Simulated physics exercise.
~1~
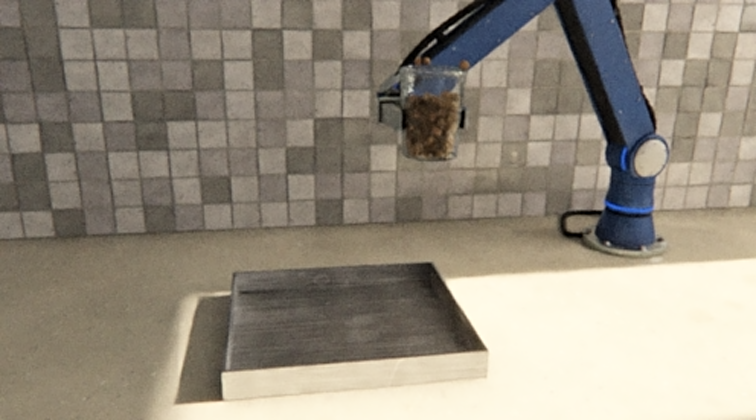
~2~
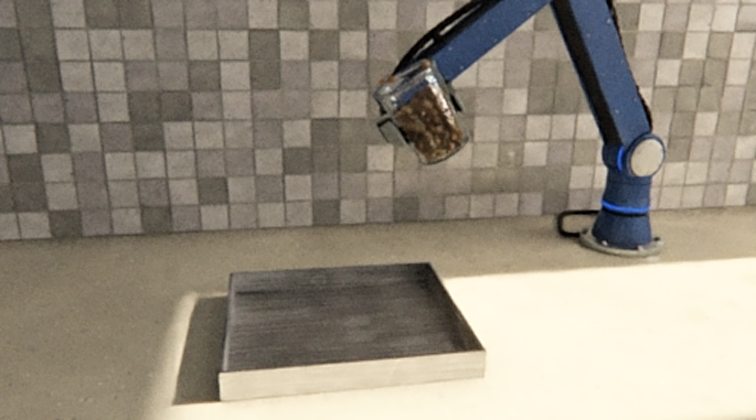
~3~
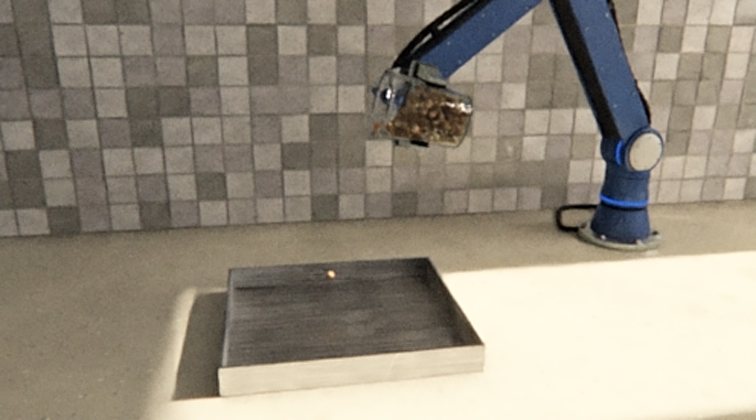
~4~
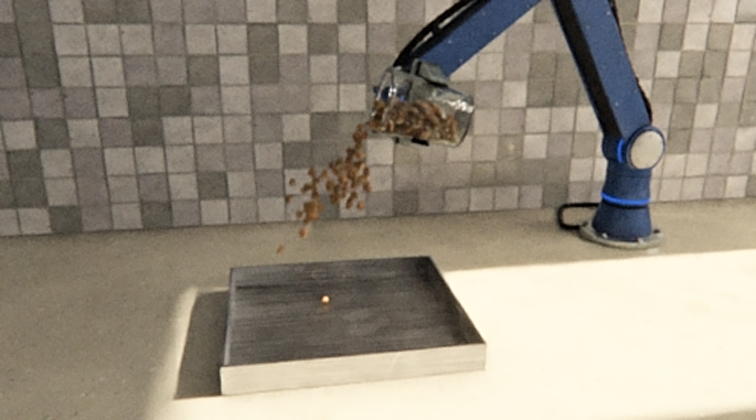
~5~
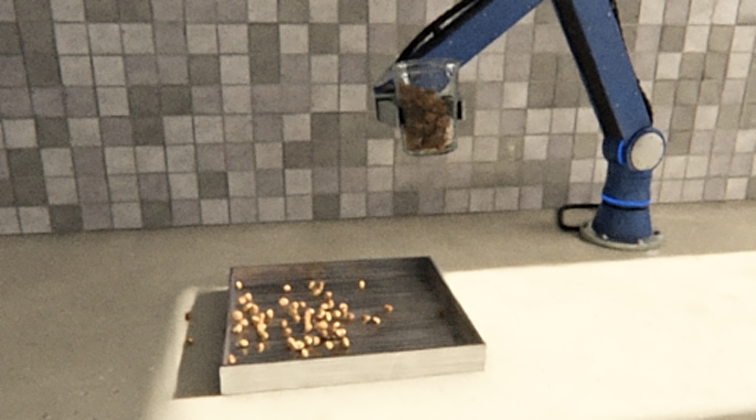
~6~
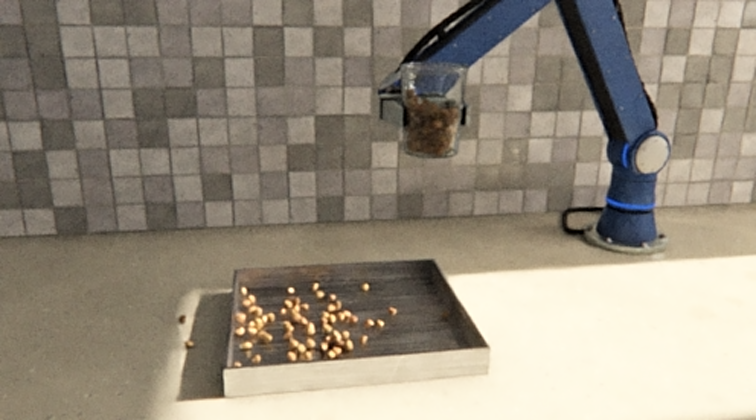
A blue robot arm tipped a clear tumbler of brown beans over a shallow metal tray, spilling some out to the left, then turned it upright again, leaving beans scattered across the tray, a couple outside it, and many still in the tumbler.
